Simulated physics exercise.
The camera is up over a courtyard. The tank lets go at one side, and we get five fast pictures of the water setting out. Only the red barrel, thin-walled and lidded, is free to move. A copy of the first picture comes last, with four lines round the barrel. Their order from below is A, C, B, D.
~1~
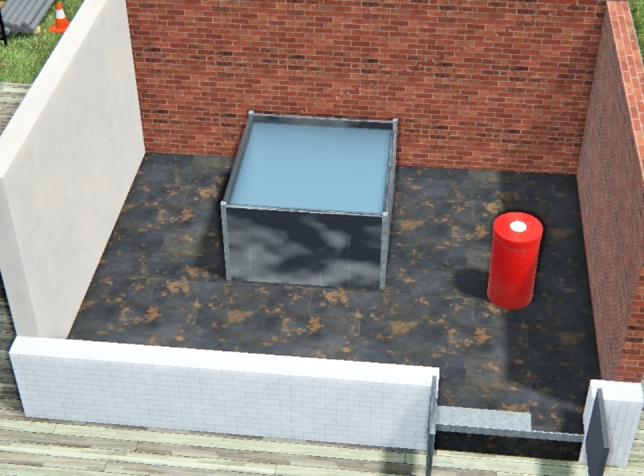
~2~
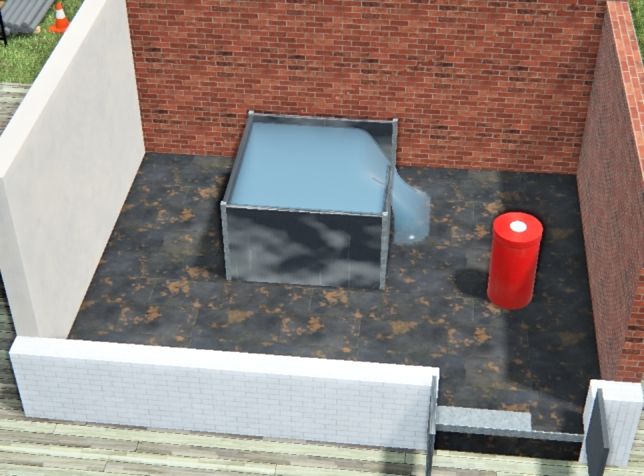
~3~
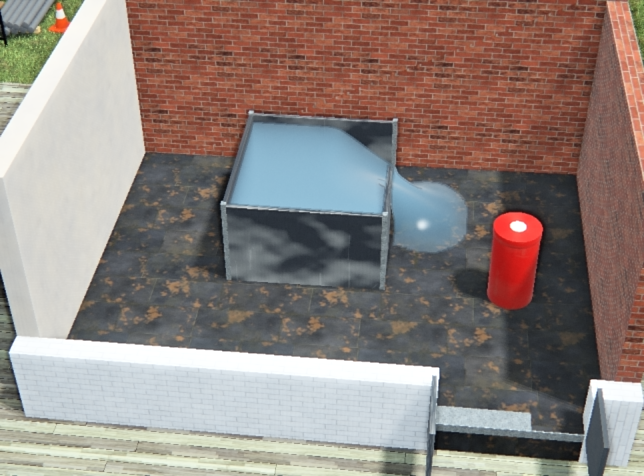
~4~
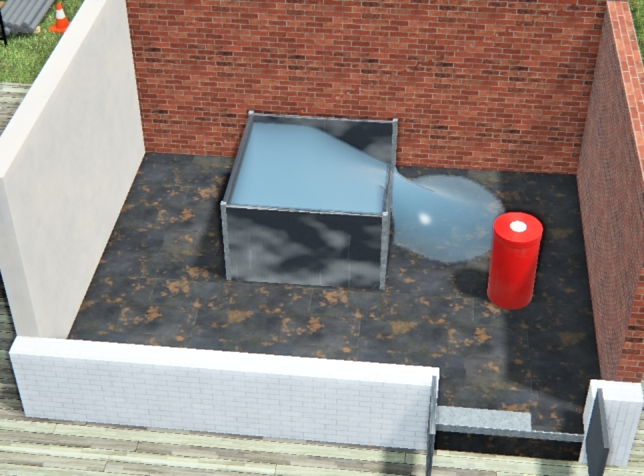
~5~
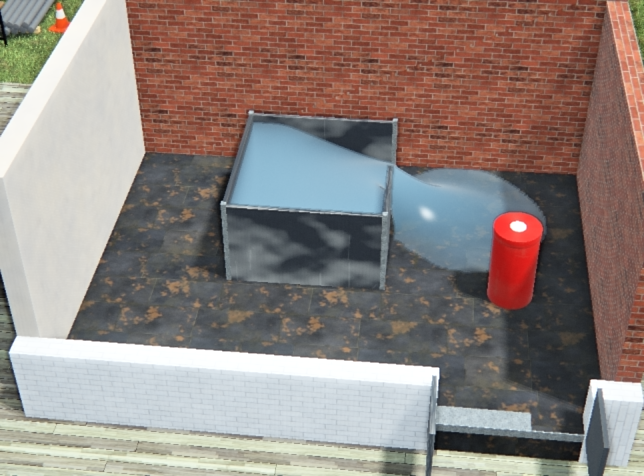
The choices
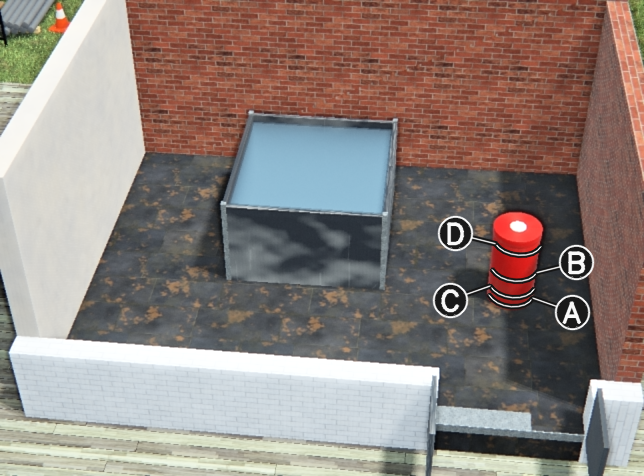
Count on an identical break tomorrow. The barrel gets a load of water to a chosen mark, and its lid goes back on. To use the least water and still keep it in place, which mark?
D will do.
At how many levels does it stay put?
One of the four.
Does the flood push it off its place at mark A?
Yes.
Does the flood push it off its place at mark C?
Yes, that goes wrong.
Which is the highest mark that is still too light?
The answer is B.
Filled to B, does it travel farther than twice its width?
No, less.
In white, A at (511, 306); B at (514, 281); C at (512, 297); D at (518, 255); from the bottom up A, C, B, D.
If A is chosen, it is pushed about 5 times its own width away.
If B is chosen, it is pushed about half its own width away.
If C is chosen, it is pushed about twice its own width away.
If D is chosen, it does not move.
